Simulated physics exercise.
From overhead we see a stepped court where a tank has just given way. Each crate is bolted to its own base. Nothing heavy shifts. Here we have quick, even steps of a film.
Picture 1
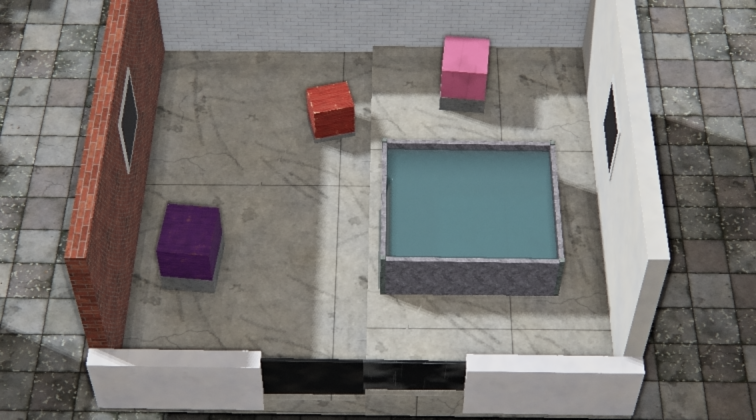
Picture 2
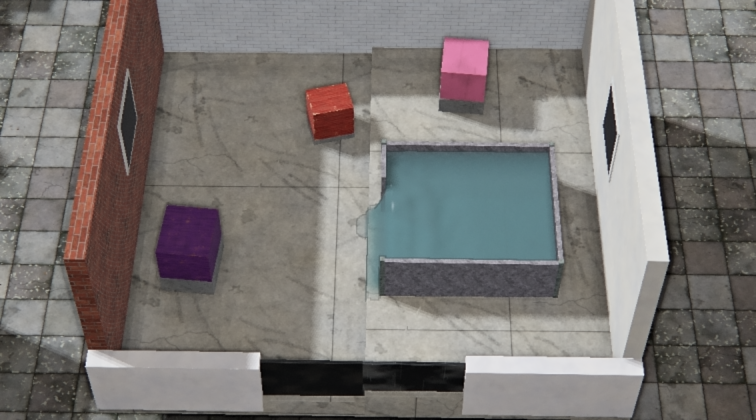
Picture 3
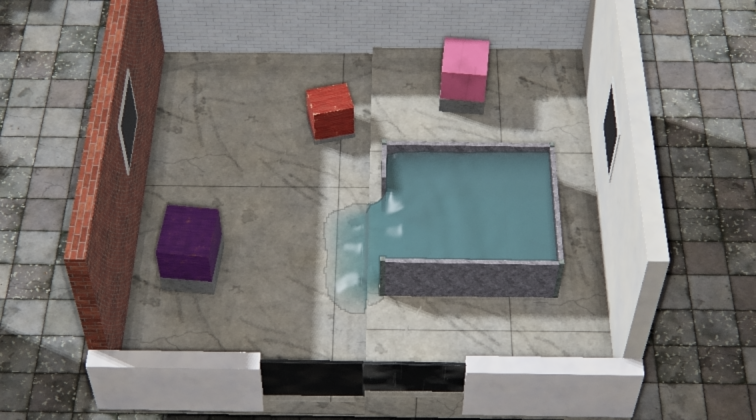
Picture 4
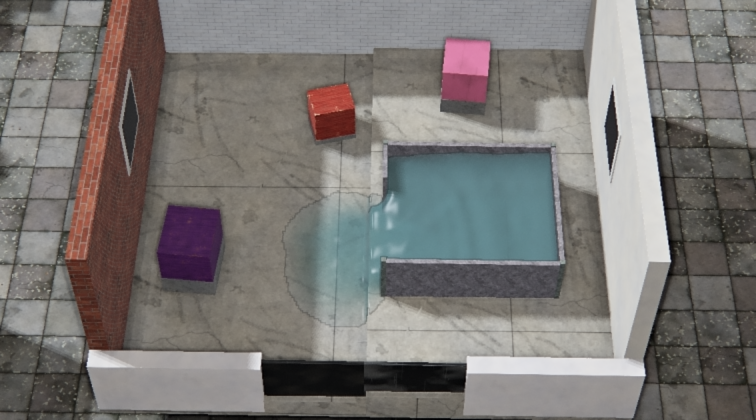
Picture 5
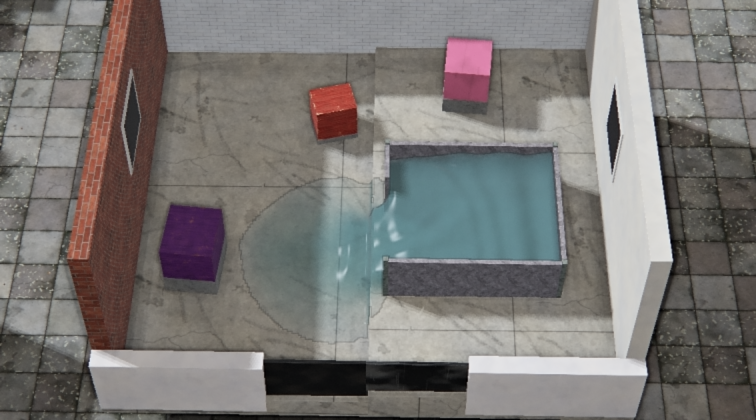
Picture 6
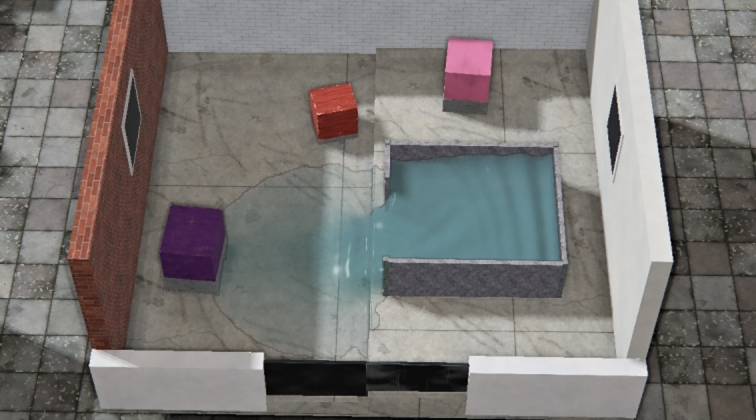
A stone tank of water opens on its left side and water spreads leftward across the floor.
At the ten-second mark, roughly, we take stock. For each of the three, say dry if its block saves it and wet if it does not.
One by one: The purple crate will be reached by the flood, the red crate will be reached by the flood, the pink crate will be out of the flood.
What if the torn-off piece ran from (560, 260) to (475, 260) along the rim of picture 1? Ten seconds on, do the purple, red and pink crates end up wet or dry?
As it turns out, the purple crate stays unwetted, the red crate is swamped, and the pink crate stays unwetted.
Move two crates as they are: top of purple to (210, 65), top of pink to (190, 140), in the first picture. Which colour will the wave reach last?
From the scene, I'd name the red crate.
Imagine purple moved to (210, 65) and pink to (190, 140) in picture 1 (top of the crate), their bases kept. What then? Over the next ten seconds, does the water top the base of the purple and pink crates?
As I see it, the purple crate is not reached; meanwhile the pink crate is flooded.
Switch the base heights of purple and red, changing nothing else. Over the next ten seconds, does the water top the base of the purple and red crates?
Purple: Flooded, red: Untouched.
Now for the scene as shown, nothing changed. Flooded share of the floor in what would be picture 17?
I'd say 40 per cent.
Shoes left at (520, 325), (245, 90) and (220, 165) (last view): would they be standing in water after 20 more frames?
Taking the three spots one by one, I'd call them clear, drenched and drenched.
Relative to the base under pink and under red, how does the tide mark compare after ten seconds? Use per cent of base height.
40 and 260 %, roughly.
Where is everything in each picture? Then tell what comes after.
Still water in the tank at (470, 203), in the first frame.
The front is at (370, 210), out from the gap at (385, 239), in the second frame.
The front is at (339, 215), out from the gap at (385, 242), in the third frame.
The front is at (291, 233), out from the gap at (386, 243), in the fourth frame.
The front is at (248, 242), out from the gap at (388, 243), in the fifth frame.
Water pours out at (389, 243) and has run to a hidden place, in the sixth frame.
A moment on, water covers 35 % of the floor; the purple crate water round its plinth, the red crate water round its plinth, the pink crate not reached.
Next, water covers 40 % of the floor; the purple crate water round its plinth, the red crate water round its plinth, the pink crate not reached.
Then, water covers 50 % of the floor; the purple crate water round its plinth, the red crate water round its plinth, the pink crate not reached.
Later, water covers 70 % of the floor; the purple crate water round its plinth, the red crate water round its plinth, the pink crate water round its plinth.
In the end, water covers 85 % of the floor; the purple crate was topped, the red crate was topped, the pink crate stayed above the water.
